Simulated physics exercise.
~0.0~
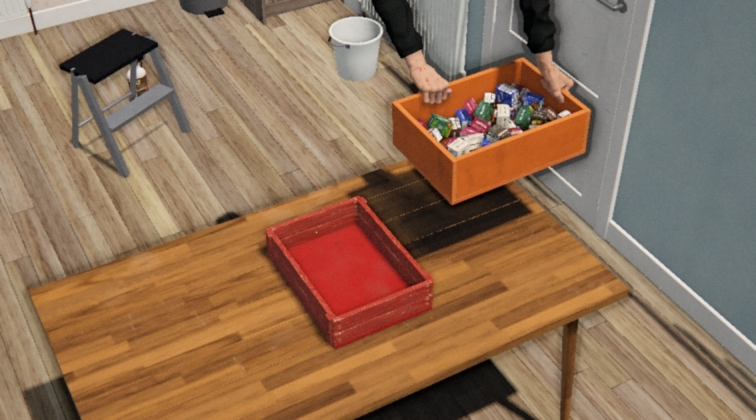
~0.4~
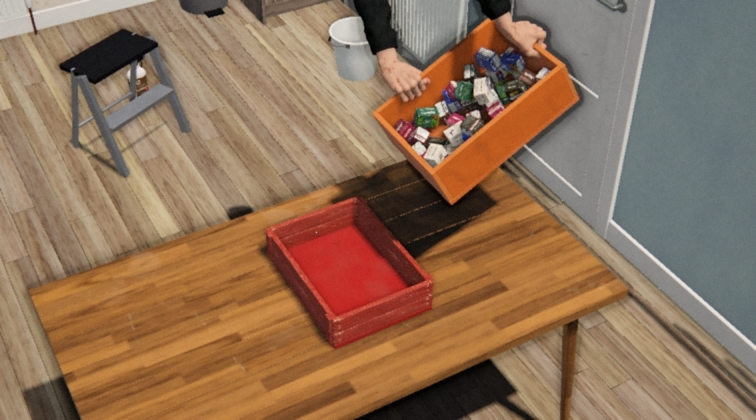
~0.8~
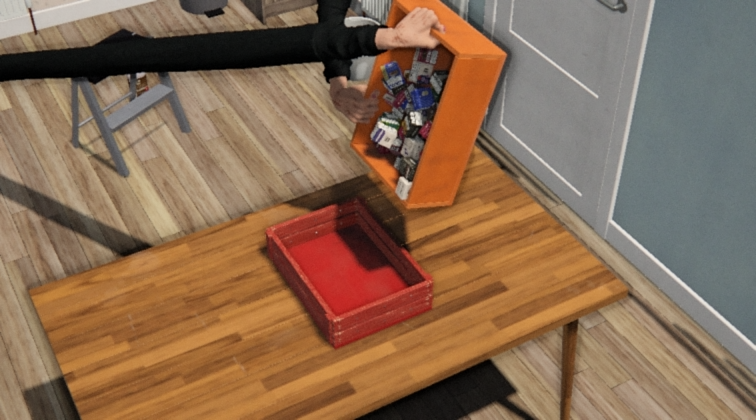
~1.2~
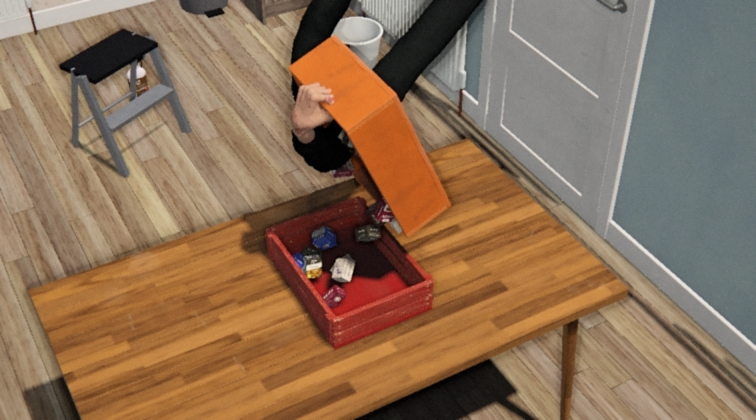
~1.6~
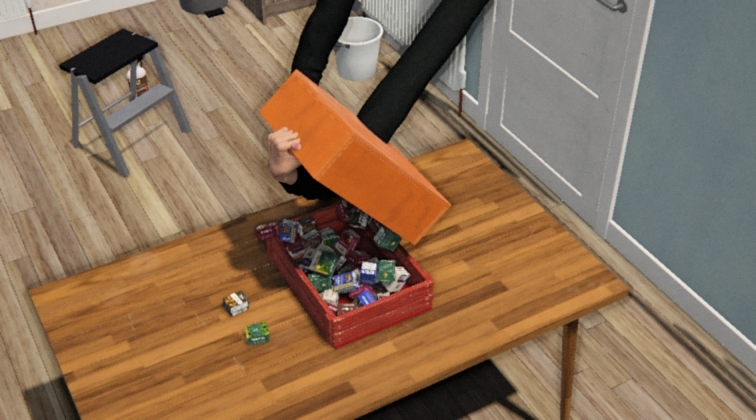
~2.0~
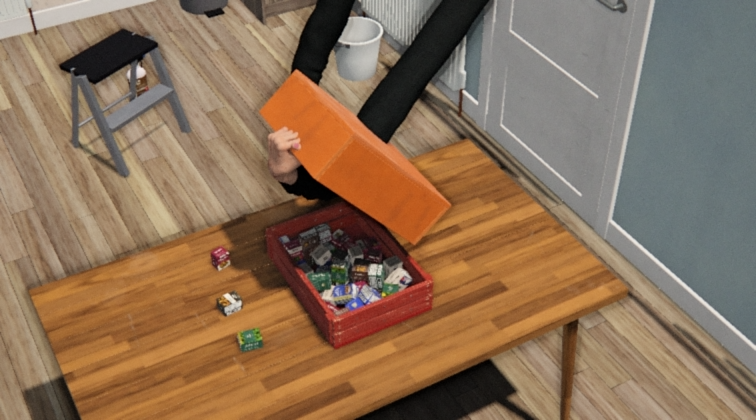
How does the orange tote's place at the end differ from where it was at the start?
At the start the orange tote is held to the right, behind the red tray. By the end it is further left and slightly lower, tipped over the back of the tray.
Hands tip an orange tote of cartons into a red tray, and three miss it.
